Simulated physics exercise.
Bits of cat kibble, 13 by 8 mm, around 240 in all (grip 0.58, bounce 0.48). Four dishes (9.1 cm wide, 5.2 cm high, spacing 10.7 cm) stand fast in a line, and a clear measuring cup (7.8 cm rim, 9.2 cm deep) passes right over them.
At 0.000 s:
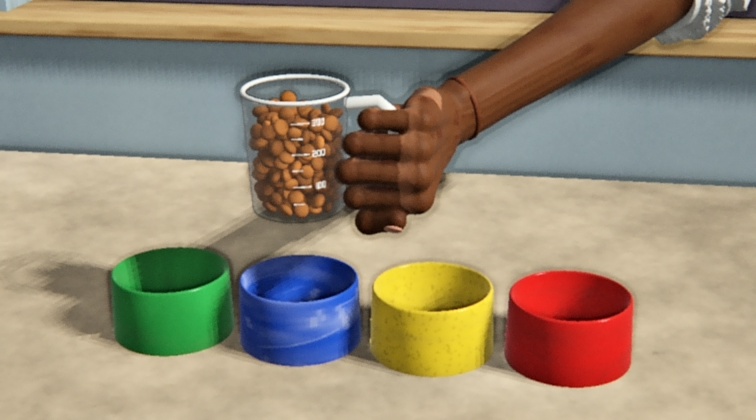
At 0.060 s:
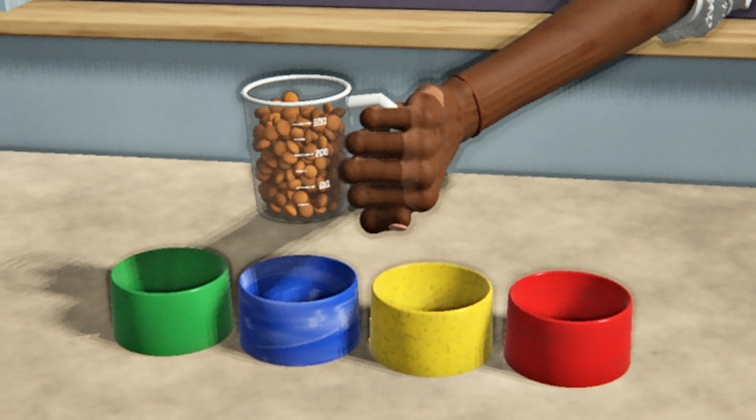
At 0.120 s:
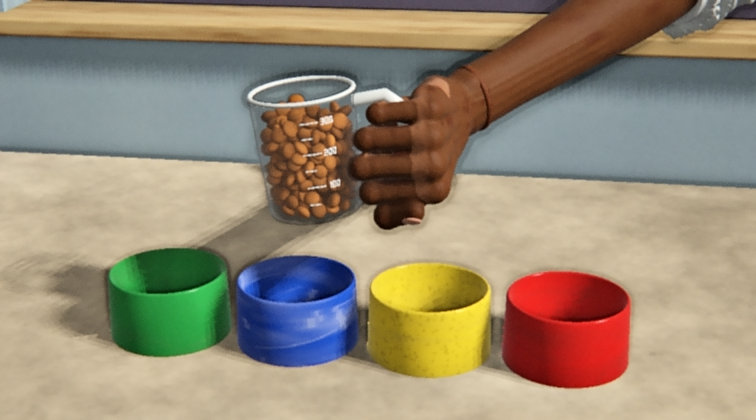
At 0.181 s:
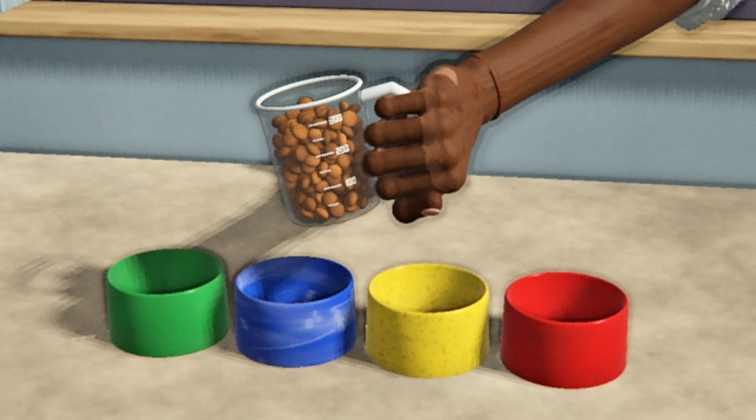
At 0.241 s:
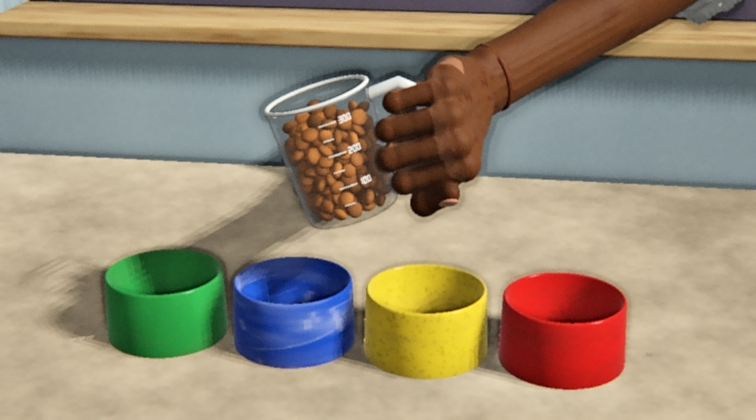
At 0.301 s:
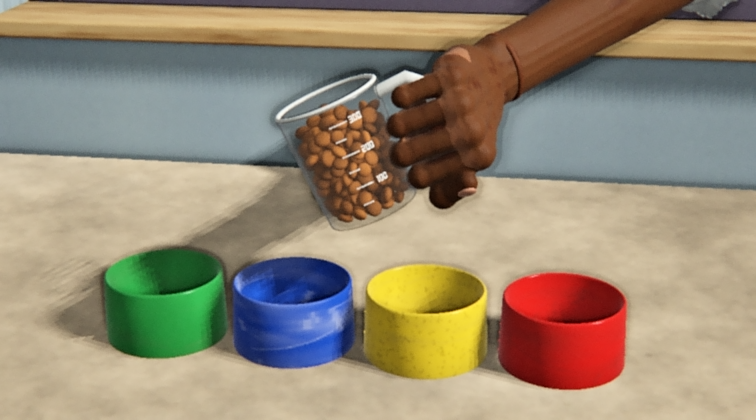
On a counter, a hand tilts a clear cup of brown pieces leftward while moving it right.
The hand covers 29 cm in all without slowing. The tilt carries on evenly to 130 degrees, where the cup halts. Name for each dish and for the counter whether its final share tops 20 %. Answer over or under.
Red over, blue under, green under, yellow under, counter under.
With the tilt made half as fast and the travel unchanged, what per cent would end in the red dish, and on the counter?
Then: Red 90, counter 10.
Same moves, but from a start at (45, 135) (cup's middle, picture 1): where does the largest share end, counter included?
Most goes to: Blue.
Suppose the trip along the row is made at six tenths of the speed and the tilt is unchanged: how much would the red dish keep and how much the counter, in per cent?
Then: Red 0, counter 10.
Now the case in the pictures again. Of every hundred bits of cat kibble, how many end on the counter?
Roughly 10 per cent.
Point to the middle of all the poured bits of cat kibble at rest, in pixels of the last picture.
Near (562, 333).
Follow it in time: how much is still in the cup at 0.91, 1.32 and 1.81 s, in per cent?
In turn: 100, 65, 0.
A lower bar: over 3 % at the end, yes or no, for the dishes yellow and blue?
Yellow yes; blue no.
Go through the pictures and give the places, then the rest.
Cup at (297, 149), tilt 0 degrees, lip at (244, 88), moved 0.0 cm; middle of the pieces at (295, 159); green dish at (170, 270); blue dish at (299, 279); yellow dish at (432, 287); red dish at (571, 296), in the first frame.
Cup at (300, 149), tilt 1 degrees, lip at (246, 90), moved 0.3 cm; middle of the pieces at (298, 159), in the second frame.
Cup at (309, 150), tilt 6 degrees, lip at (251, 95), moved 1.1 cm; middle of the pieces at (308, 161), in the third frame.
Cup at (322, 152), tilt 11 degrees, lip at (259, 101), moved 2.3 cm; middle of the pieces at (322, 162), in the fourth frame.
Cup at (335, 153), tilt 17 degrees, lip at (268, 109), moved 3.4 cm; middle of the pieces at (336, 163), in the fifth frame.
Cup at (350, 154), tilt 23 degrees, lip at (279, 116), moved 4.6 cm; middle of the pieces at (351, 164); green dish at (164, 273); blue dish at (293, 281); yellow dish at (426, 290); red dish at (564, 298). Its pace works out near 95 degrees a second; the hand travels 19 cm a second, in the sixth frame.
After 0.91 s, tilt 80 degrees; cup holds 100 %.
Then, at 1.32 s, tilt 119 degrees; cup holds 65 %, red 15 %, yellow 10 %.
Then, at 1.81 s, tilt 130 degrees; cup holds 0 %, red 80 %, yellow 10 %.
By 2.4 s all is still; red 80 %, blue 0 %, green 0 %, yellow 10 %, counter 10 %.
